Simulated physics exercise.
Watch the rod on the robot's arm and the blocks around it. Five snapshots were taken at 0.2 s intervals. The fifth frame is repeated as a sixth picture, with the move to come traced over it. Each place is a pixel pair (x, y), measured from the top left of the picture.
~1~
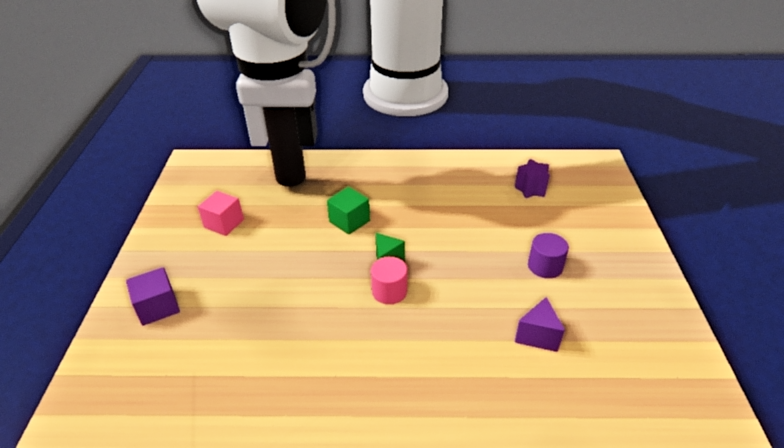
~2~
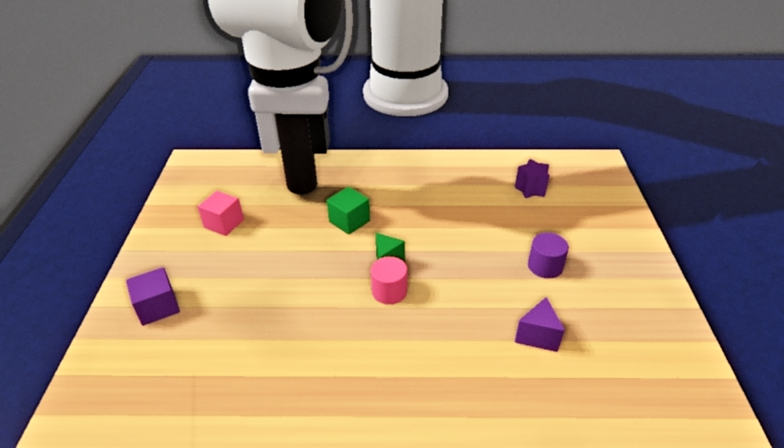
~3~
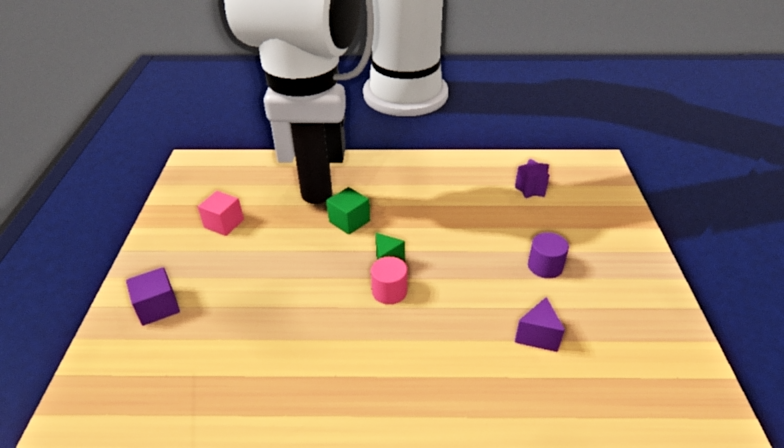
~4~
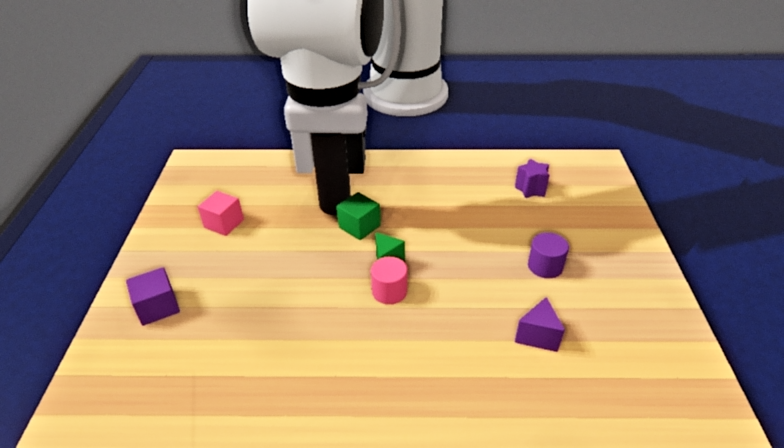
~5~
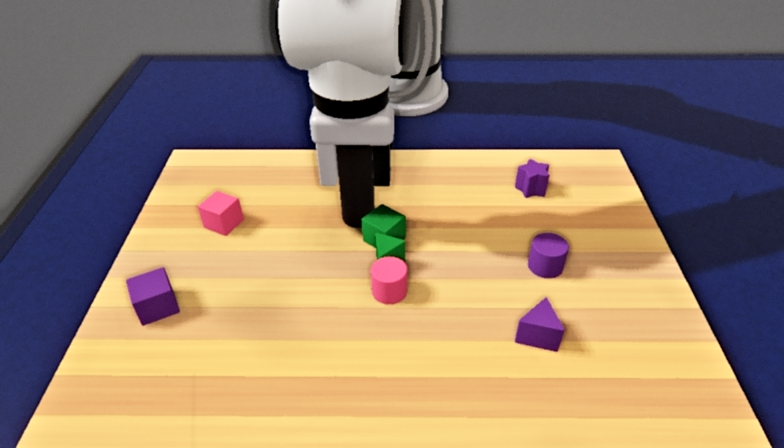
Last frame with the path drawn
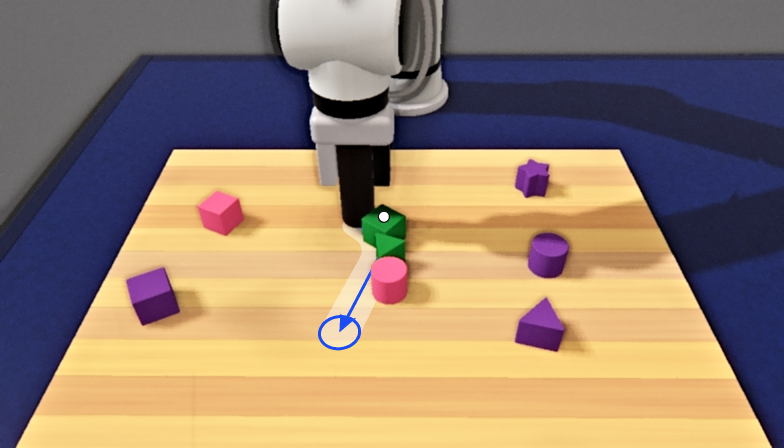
The clip opens on a robot arm holding a dark rod over a wooden board scattered with pink, green and purple blocks. The rod moves right and toward the viewer, reaches the green cube, and pushes it a short way right and nearer, up beside the green triangular block.
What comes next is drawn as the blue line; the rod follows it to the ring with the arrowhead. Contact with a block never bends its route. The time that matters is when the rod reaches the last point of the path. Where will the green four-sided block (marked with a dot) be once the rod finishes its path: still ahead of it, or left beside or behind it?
The rod passes it.
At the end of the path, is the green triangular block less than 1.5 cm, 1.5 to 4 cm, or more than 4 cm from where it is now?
It moves quite far, over 4 cm.
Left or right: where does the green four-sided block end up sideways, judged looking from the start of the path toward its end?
Facing from start to end, it shifts left.
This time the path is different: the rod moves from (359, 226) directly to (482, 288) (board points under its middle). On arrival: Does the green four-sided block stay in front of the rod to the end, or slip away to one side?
By then it is in front of the rod.
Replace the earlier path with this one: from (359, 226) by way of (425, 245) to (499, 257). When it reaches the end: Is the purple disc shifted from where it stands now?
In short: No.
Path on the board, from (359, 226) via (379, 254) and (361, 291), ending at (340, 332); the dot is on the green four-sided block.
On the path given first. One third of the way, rod at (379, 248); green four-sided block at (414, 234), turned 30° anticlockwise; green triangular block at (385, 258), turned 15° clockwise; pink disc at (391, 279).
Two thirds of the way, rod at (360, 285); green four-sided block at (414, 234), turned 30° anticlockwise; green triangular block at (376, 289), turned 40° anticlockwise; pink disc at (404, 301).
At the end, rod at (339, 325); green four-sided block at (414, 234), turned 30° anticlockwise; green triangular block at (372, 310), turned 90° anticlockwise; pink disc at (407, 303).
